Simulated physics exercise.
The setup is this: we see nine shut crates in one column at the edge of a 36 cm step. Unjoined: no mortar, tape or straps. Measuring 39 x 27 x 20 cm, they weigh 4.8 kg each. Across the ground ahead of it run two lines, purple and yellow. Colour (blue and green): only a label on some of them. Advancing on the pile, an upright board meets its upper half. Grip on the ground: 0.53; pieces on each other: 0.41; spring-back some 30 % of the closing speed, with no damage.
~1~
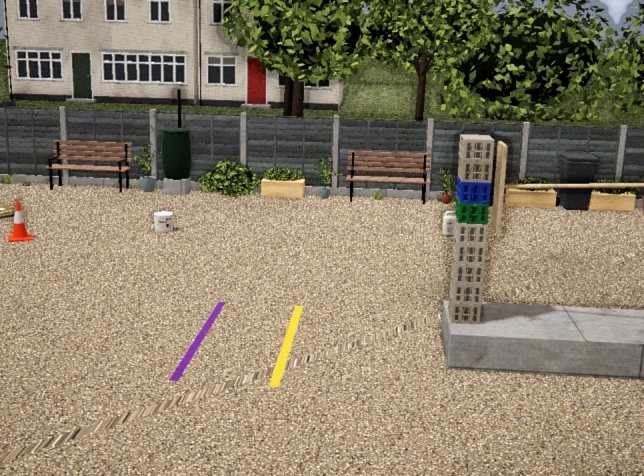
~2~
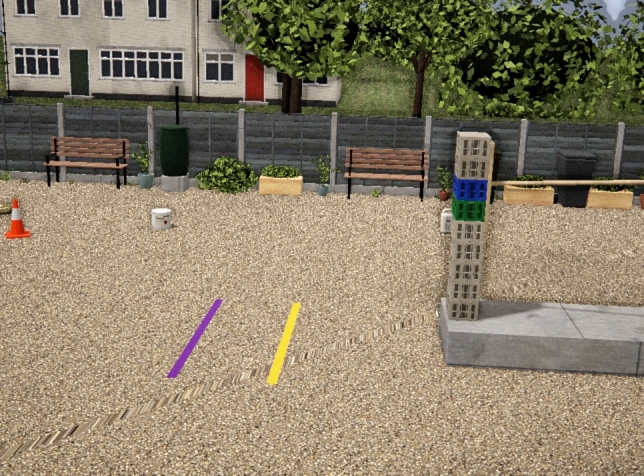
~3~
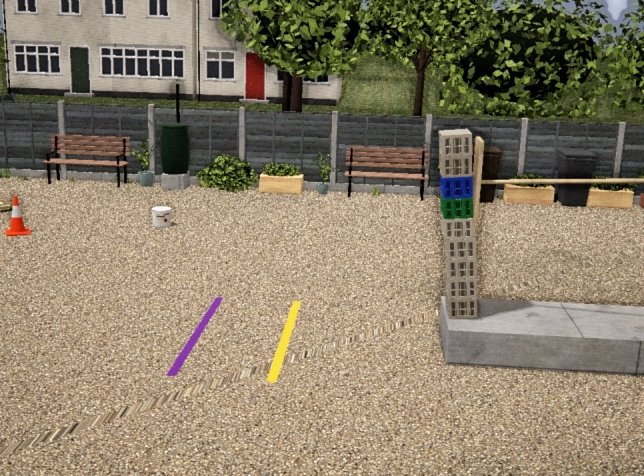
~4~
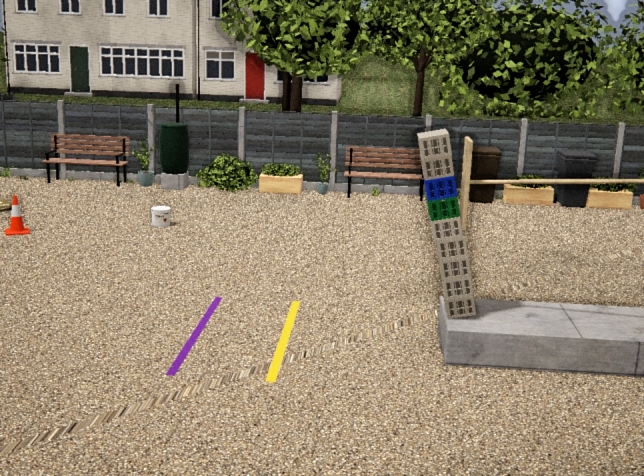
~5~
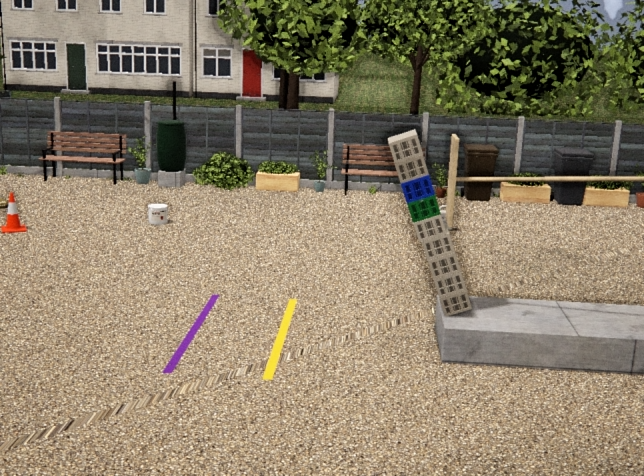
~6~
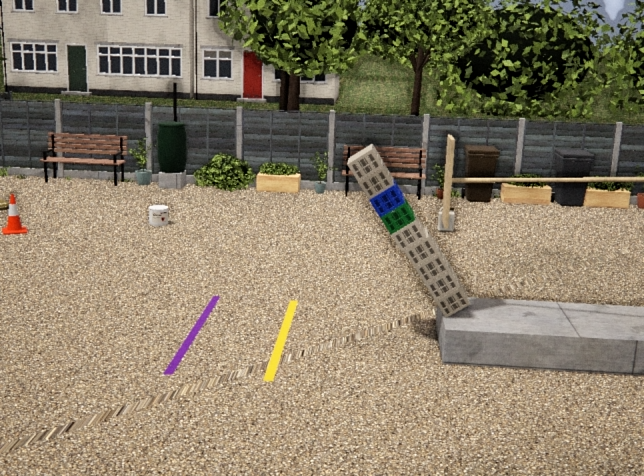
Gravel yard with benches, a wooden board pushing a tall crate stack on a concrete step, the column tilting steeply left.
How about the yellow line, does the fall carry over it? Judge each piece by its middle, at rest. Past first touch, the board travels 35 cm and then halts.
The line is breached.
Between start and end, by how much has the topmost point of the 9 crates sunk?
By about 165 cm, start to end.
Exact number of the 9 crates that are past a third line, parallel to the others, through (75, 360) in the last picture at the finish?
The answer is 0.
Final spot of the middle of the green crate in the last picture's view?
Near (308, 325).
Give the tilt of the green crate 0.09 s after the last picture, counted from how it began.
Near 40 degrees from where it started.
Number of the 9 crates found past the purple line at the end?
0.
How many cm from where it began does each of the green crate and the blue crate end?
The green one ends 200 cm from its start and the blue one 230 cm.
Then, 0.09 s after the last picture, none of the 9 crates past the yellow line, 9 disturbed; green crate leaning 43°, 21 cm lower; blue crate leaning 43°, 26 cm lower.
Then, 0.25 s after the last picture, none of the 9 crates past the yellow line, 9 disturbed; green crate leaning 62°, 49 cm lower; blue crate leaning 61°, 59 cm lower.
Then, 0.43 s after the last picture, 2 of the 9 crates past the yellow line; green crate on its side; blue crate on its side.
Then, 0.77 s after the last picture, 3 of the 9 crates past the yellow line; blue crate on its side; green crate on its side.
At rest, 3 of the 9 crates past the yellow line; blue crate on its side; green crate on its side. The farthest middle lies 56 cm beyond that line. As the last picture would show them, middles, blue crate near (279, 323), green crate near (308, 325).
